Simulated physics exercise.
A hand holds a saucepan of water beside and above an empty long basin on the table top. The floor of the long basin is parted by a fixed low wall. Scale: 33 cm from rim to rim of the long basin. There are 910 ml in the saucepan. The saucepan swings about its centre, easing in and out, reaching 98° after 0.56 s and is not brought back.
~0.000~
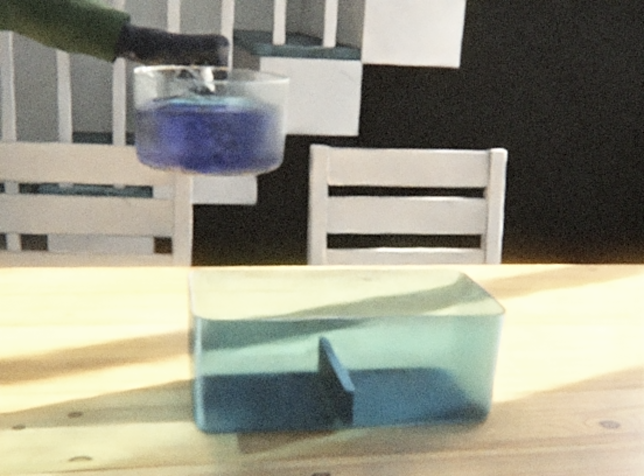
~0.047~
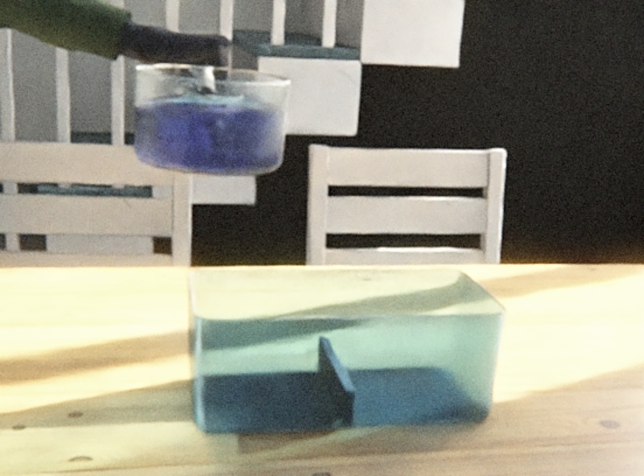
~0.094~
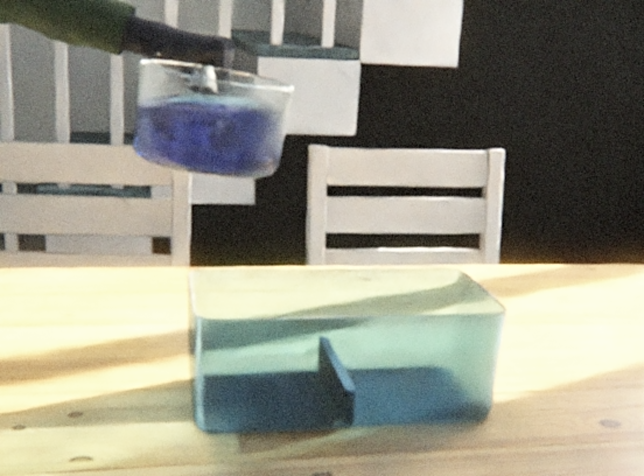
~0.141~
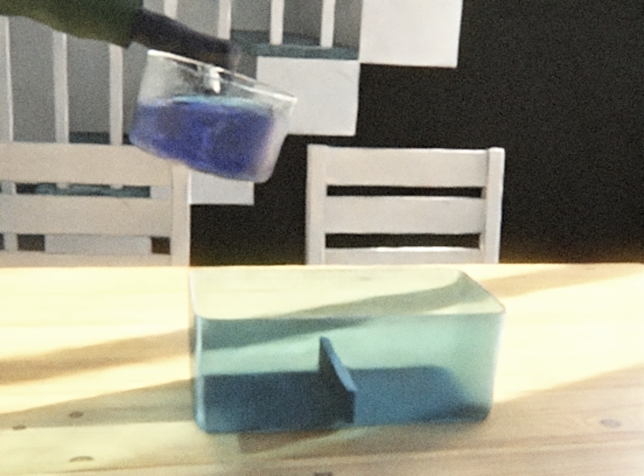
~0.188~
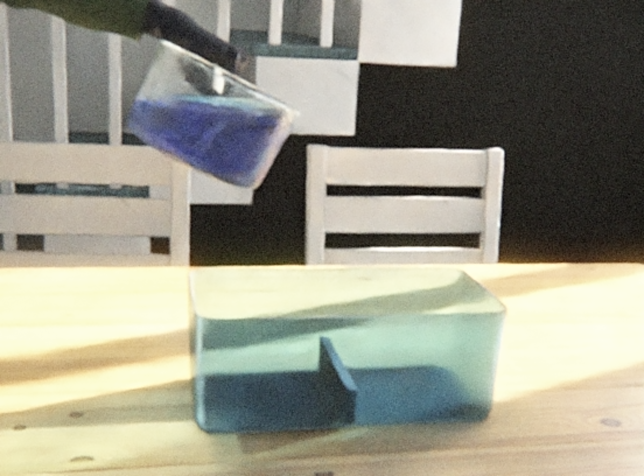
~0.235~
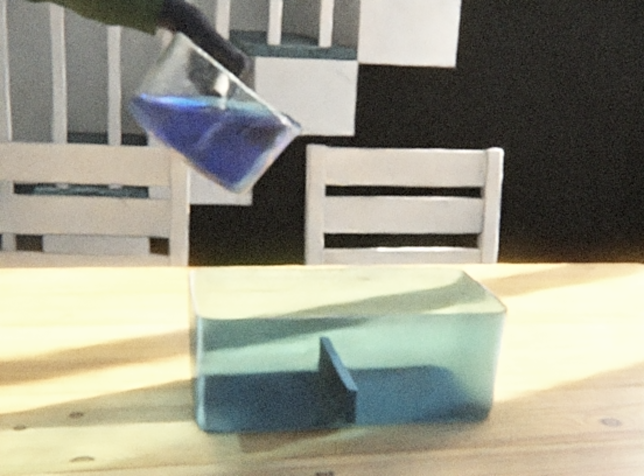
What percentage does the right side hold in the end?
Roughly 46 per cent is past the wall.
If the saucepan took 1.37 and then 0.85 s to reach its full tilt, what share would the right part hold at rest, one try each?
First 60, then 55 per cent.
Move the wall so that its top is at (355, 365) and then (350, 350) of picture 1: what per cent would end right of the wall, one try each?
First 20, then 20 per cent.
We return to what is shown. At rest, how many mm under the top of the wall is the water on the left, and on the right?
Left about 18 mm, right about 22 mm.
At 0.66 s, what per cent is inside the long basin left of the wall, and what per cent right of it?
Left about 28, right about 46.
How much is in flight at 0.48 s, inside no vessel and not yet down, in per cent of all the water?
Some 50 per cent.
Then, 0.48 s in, the tilt is 93° and 39 per cent is still to pour, 4 is left of the wall and 7 right of it.
Then, 0.66 s in, the tilt is 98° and 13 per cent is still to pour, 29 is left of the wall and 46 right of it.
Then, 0.85 s in, the tilt is 98° and 4 per cent is still to pour, 42 is left of the wall and 45 right of it.
Then, 1.06 s in, the tilt is 98° and 1 per cent is still to pour, 50 is left of the wall and 46 right of it.
Finally, 52 per cent lies left of the wall, 46 right of it and 1 outside.
